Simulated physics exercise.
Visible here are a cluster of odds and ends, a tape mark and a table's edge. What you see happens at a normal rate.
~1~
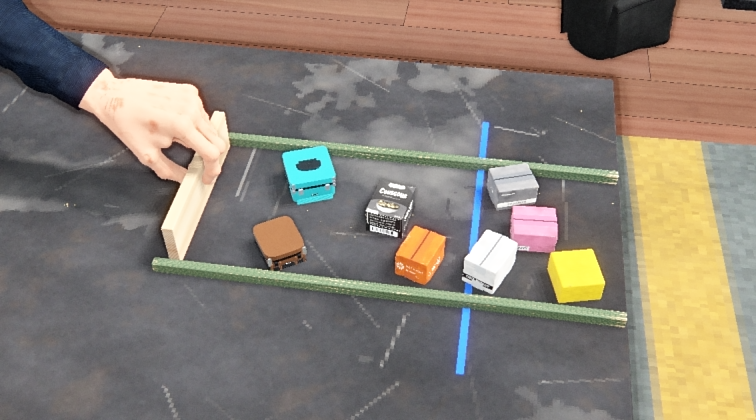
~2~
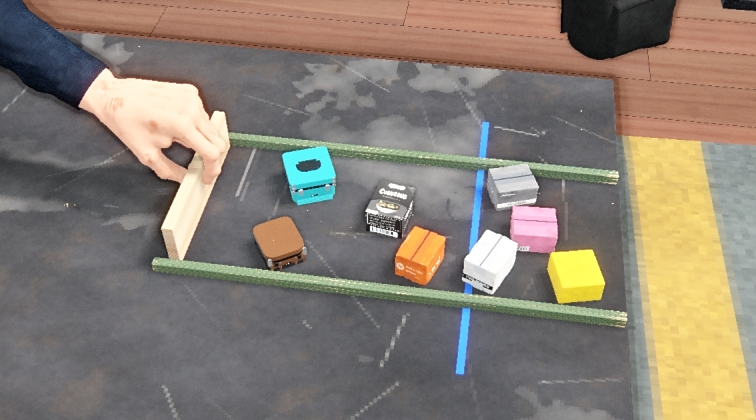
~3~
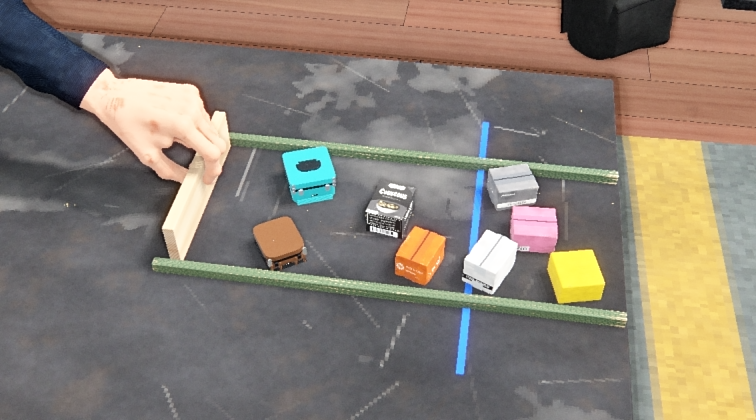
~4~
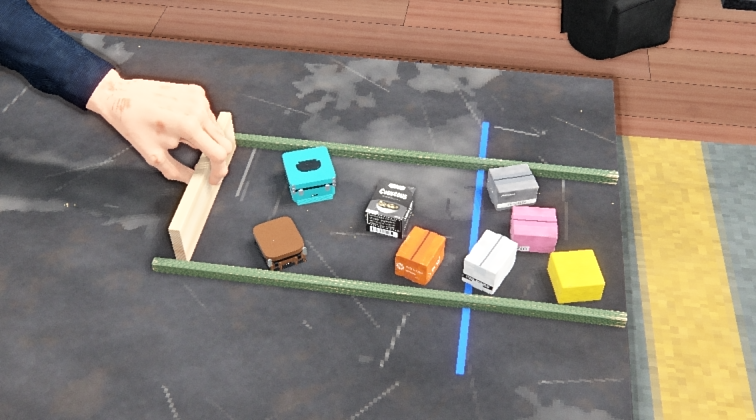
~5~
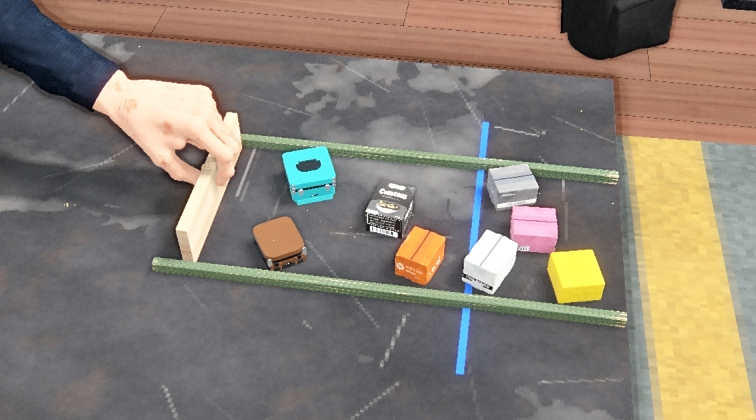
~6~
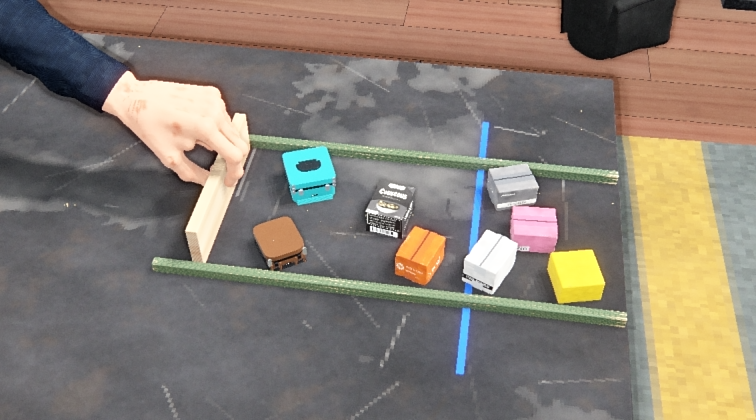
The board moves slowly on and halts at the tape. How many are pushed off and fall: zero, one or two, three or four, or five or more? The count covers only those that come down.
The push drops not a single one off the table.
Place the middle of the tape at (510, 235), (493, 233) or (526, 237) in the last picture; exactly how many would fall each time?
Counts per try, in order: 1 / 0 / 2.
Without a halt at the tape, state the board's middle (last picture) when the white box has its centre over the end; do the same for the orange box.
The middle is at (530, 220) when it's the white box, and at (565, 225) when it's the orange box.
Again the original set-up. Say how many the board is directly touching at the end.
At rest, 2 are in contact.
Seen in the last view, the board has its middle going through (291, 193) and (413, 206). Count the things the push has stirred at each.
So far 2, and 5 at the second.
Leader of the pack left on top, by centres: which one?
That would be the yellow block, the foremost.
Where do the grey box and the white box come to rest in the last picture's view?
Grey box: (545, 190); white box: (565, 267).
Early on, none off yet; yellow block at rest near (576, 276); pink box at rest near (533, 229); grey box at rest near (512, 187).
Finally, the number that fall off is zero.
